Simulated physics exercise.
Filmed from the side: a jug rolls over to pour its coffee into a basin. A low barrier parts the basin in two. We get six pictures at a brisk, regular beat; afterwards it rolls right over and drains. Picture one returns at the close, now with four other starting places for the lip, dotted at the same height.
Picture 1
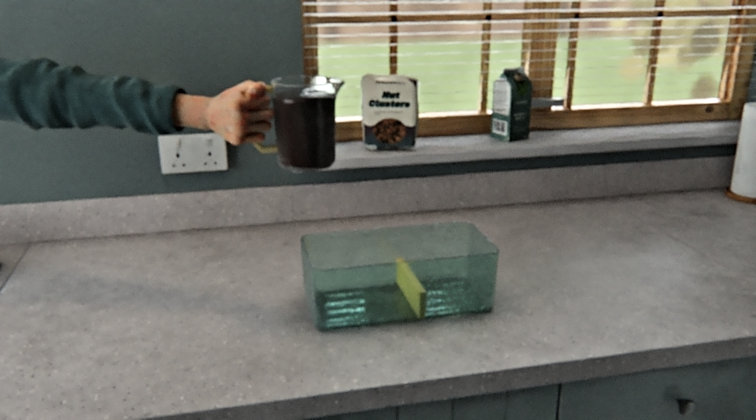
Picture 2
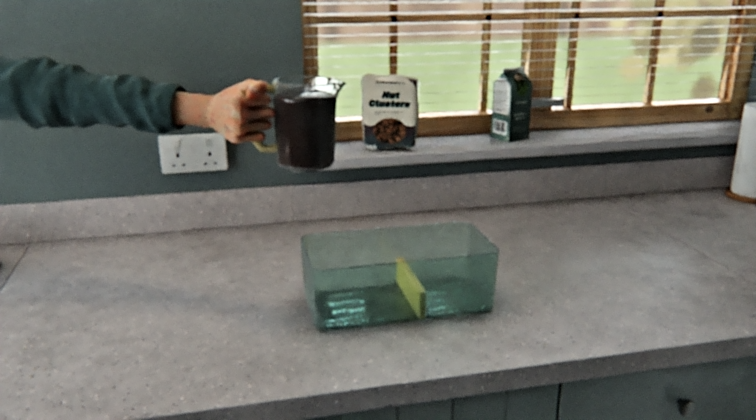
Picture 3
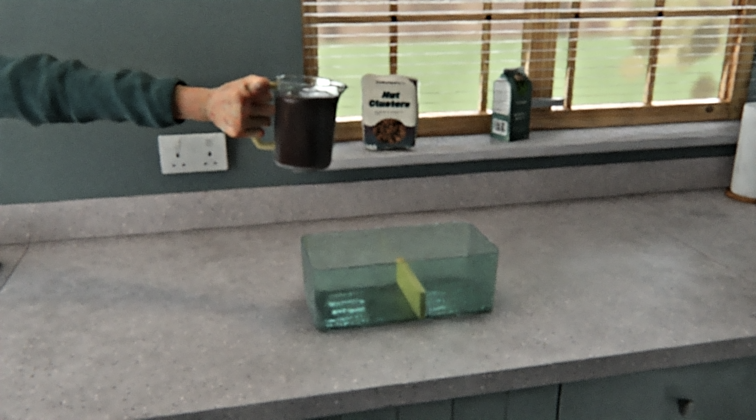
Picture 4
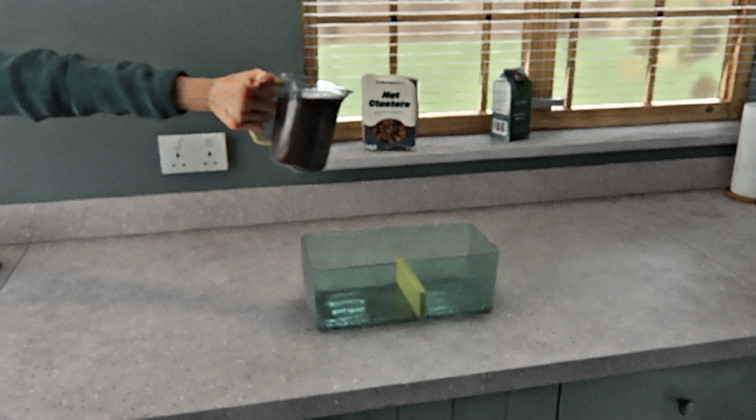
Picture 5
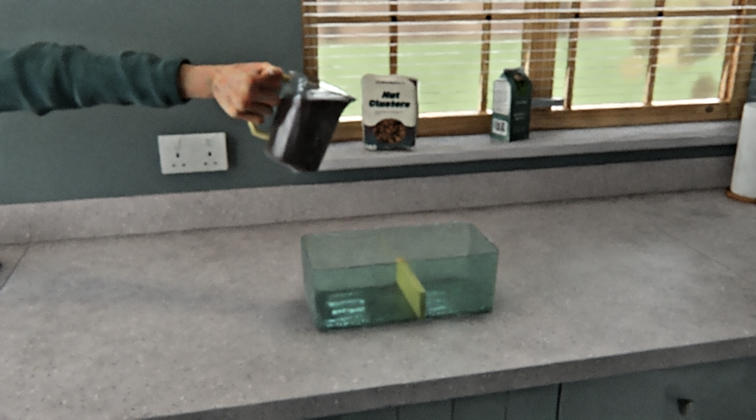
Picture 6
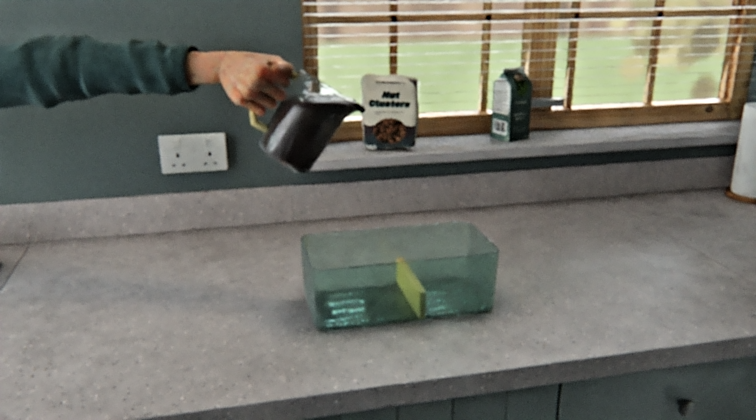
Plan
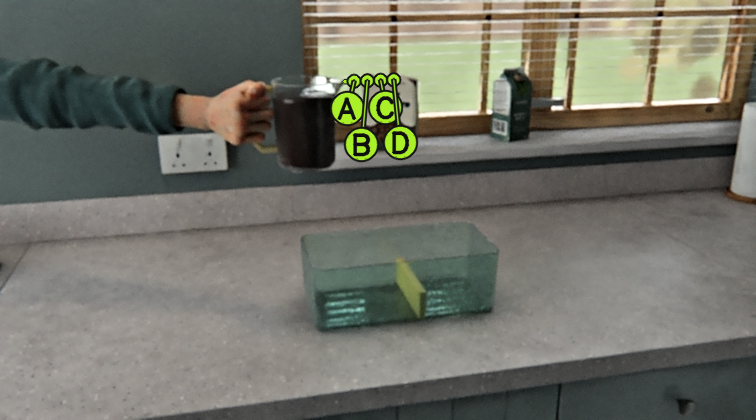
A hand holds a jug of dark coffee above a divided basin and gradually tilts it rightward.
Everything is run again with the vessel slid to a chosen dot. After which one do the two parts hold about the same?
A works best here.
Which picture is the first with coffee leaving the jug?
Picture 6.
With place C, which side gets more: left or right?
More ends on the right.
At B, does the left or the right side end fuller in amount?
The right side.
In lime, A at (354, 81); B at (367, 80); C at (380, 80); D at (393, 79).
With A, about 48 % ends left of the wall and 49 % right of it; 3 % is lost outside.
With B, about 23 % ends left of the wall and 74 % right of it; 3 % is lost outside.
With C, about 9 % ends left of the wall and 87 % right of it; 4 % is lost outside.
With D, about 9 % ends left of the wall and 86 % right of it; 5 % is lost outside.
